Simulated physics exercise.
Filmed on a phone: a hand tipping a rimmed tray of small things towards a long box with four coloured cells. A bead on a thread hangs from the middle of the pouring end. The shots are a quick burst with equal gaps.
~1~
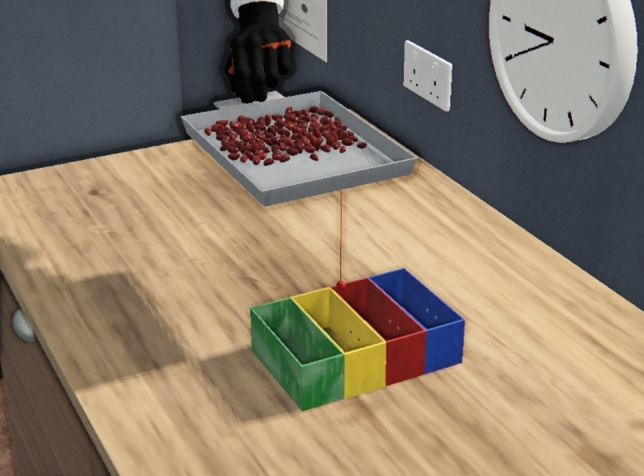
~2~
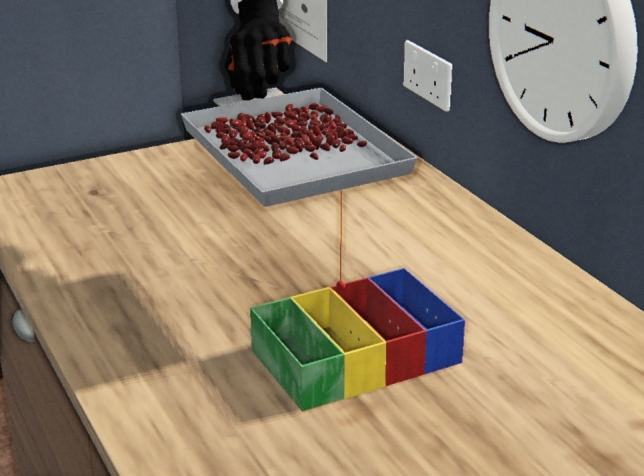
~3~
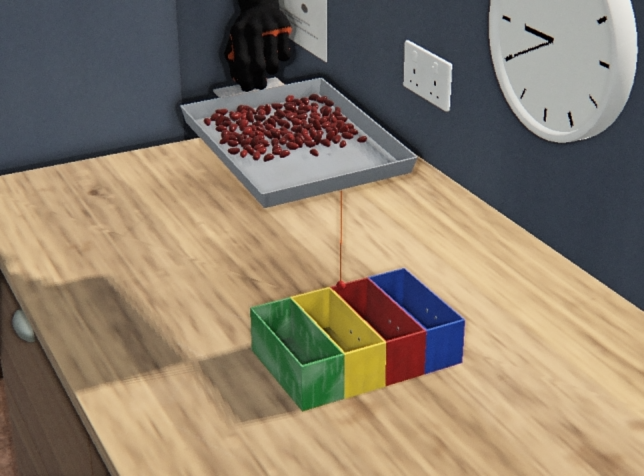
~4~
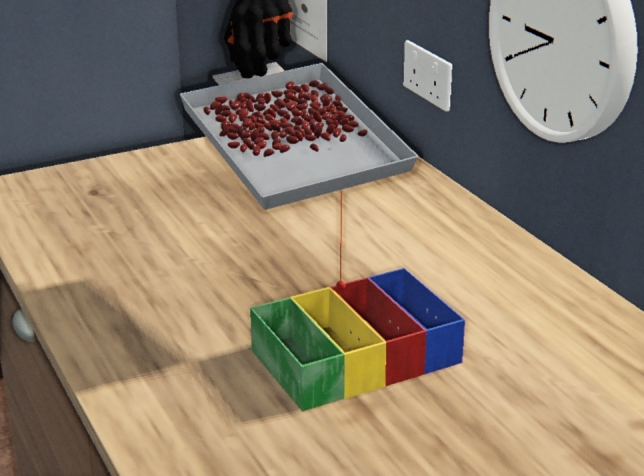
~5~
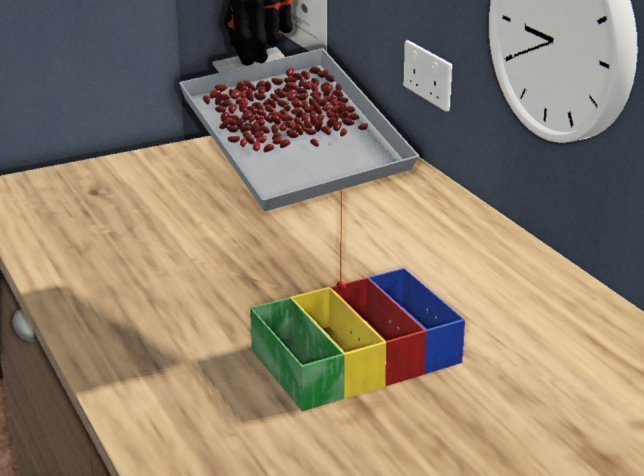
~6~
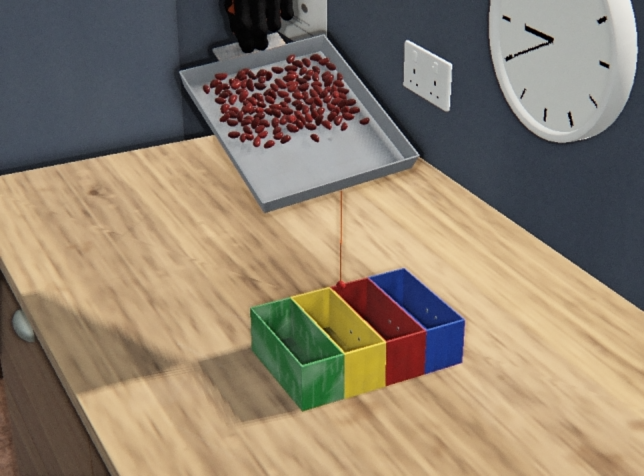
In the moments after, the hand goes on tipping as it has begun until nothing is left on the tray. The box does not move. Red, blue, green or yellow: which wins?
Most goes to the green cell.
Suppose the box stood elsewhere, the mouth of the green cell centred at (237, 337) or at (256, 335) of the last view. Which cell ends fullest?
One: Yellow. Two: The cell in yellow.
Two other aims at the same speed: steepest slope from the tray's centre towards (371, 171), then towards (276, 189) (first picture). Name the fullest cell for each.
The first try: That blue cell. The second: Green.
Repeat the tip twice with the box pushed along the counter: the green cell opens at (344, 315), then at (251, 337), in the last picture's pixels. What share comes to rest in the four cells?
About 30 and 90 per cent.
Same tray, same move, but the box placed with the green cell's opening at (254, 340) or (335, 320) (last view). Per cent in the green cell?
Near 20 % and 30 %.
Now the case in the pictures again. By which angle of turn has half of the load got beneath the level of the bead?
Near 110 degrees.
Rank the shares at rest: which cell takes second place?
Second comes the cell in yellow.
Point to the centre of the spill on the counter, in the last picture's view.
Near (228, 407).
Soon after the last picture, tray tipped steeply; nearly all on the tray; a small part falling or outside the box.
A little later, tray tipped right over; about half on the tray; a small part in the green cell; a small part in the yellow cell; a stray few in the red cell; a stray few in the blue cell; about a quarter falling or outside the box.
Later still, tray tipped past a quarter turn; about half in the green cell; about a quarter in the yellow cell; a small part in the red cell; a stray few in the blue cell; about a quarter falling or outside the box.
At rest, tray tipped past a quarter turn; about half in the green cell; about a quarter in the yellow cell; a small part in the red cell; a stray few in the blue cell; about a quarter outside the box.
